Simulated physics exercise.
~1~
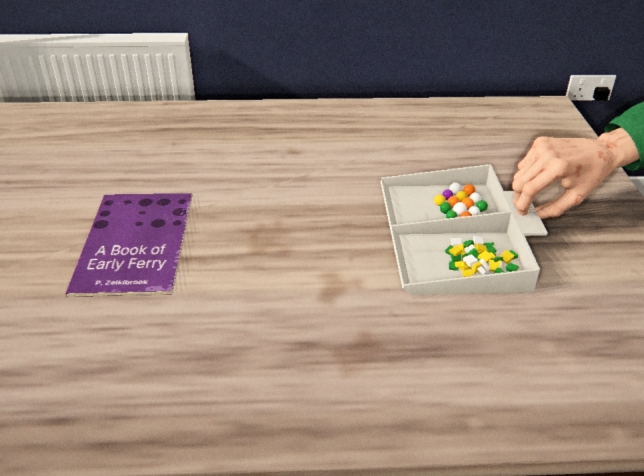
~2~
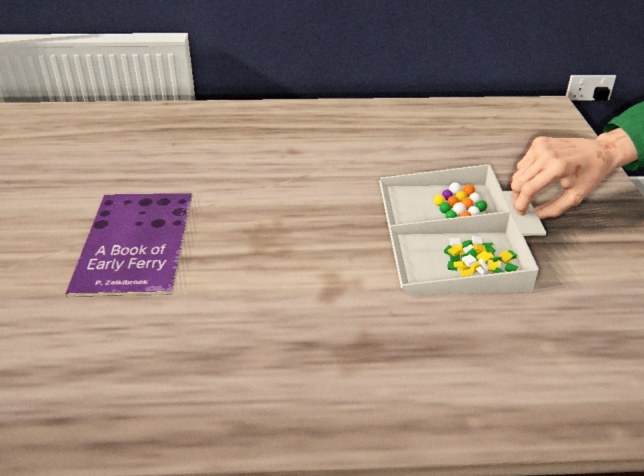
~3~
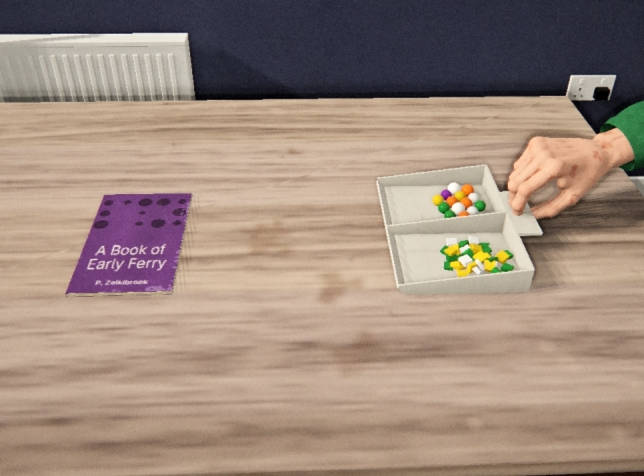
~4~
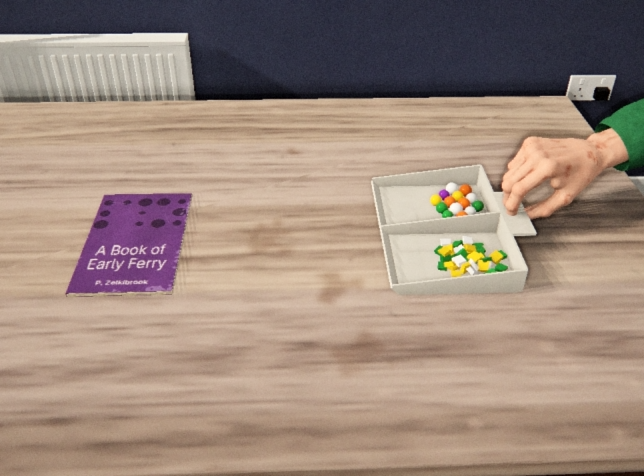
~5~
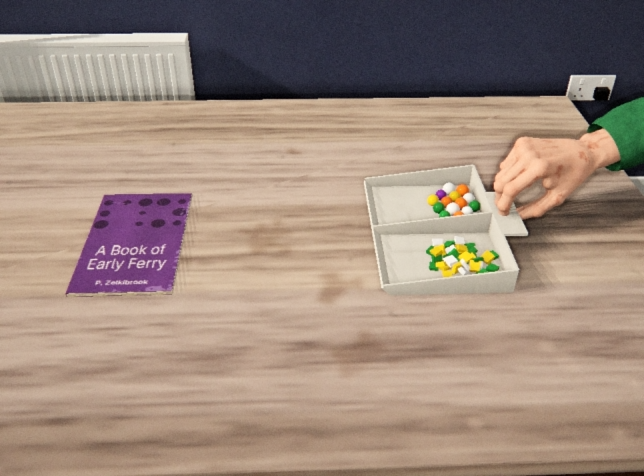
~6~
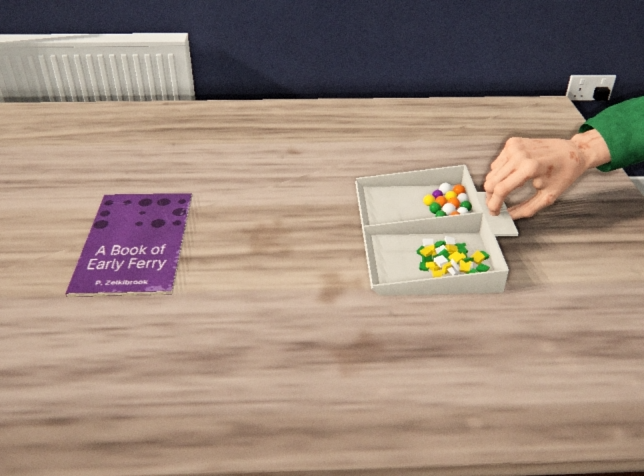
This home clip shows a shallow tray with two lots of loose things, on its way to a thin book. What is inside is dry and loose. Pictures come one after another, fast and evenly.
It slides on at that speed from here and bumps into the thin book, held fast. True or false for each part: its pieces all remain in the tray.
Near portion - true; far portion - true.
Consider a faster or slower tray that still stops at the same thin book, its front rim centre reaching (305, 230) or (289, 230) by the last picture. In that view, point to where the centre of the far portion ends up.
In the first try it comes to rest at (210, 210), and in the second at (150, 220).
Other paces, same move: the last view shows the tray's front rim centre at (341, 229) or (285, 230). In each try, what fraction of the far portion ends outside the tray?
Roughly 0 per cent, and 50 per cent.
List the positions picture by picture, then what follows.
In the first frame, front rim at (391, 228), at rest; thin book at (127, 264); near portion at (479, 262), some mosaic tiles; far portion at (454, 202), a few gumballs.
In the second frame, front rim at (390, 228), hardly any of the way covered; far portion at (453, 202).
In the third frame, front rim at (386, 228), hardly any of the way covered; near portion at (475, 263).
In the fourth frame, front rim at (381, 229), a small part of the way covered; far portion at (450, 202).
In the fifth frame, front rim at (372, 229), a small part of the way covered; near portion at (460, 263).
In the sixth frame, front rim at (363, 229), a small part of the way covered; thin book at (127, 264); near portion at (450, 263); far portion at (454, 203).
Then, 0.50 s after the last picture, tray still sliding, front rim near (278, 231); near portion all inside; far portion all inside.
Then, 1.09 s after the last picture, tray stopped at the thin book; near portion all inside; far portion all inside.
Then, 1.30 s after the last picture, tray stopped at the thin book; near portion all inside; far portion all inside, moved towards the front rim.
By the end, tray stopped at the thin book; near portion all inside; far portion all inside, moved towards the front rim.
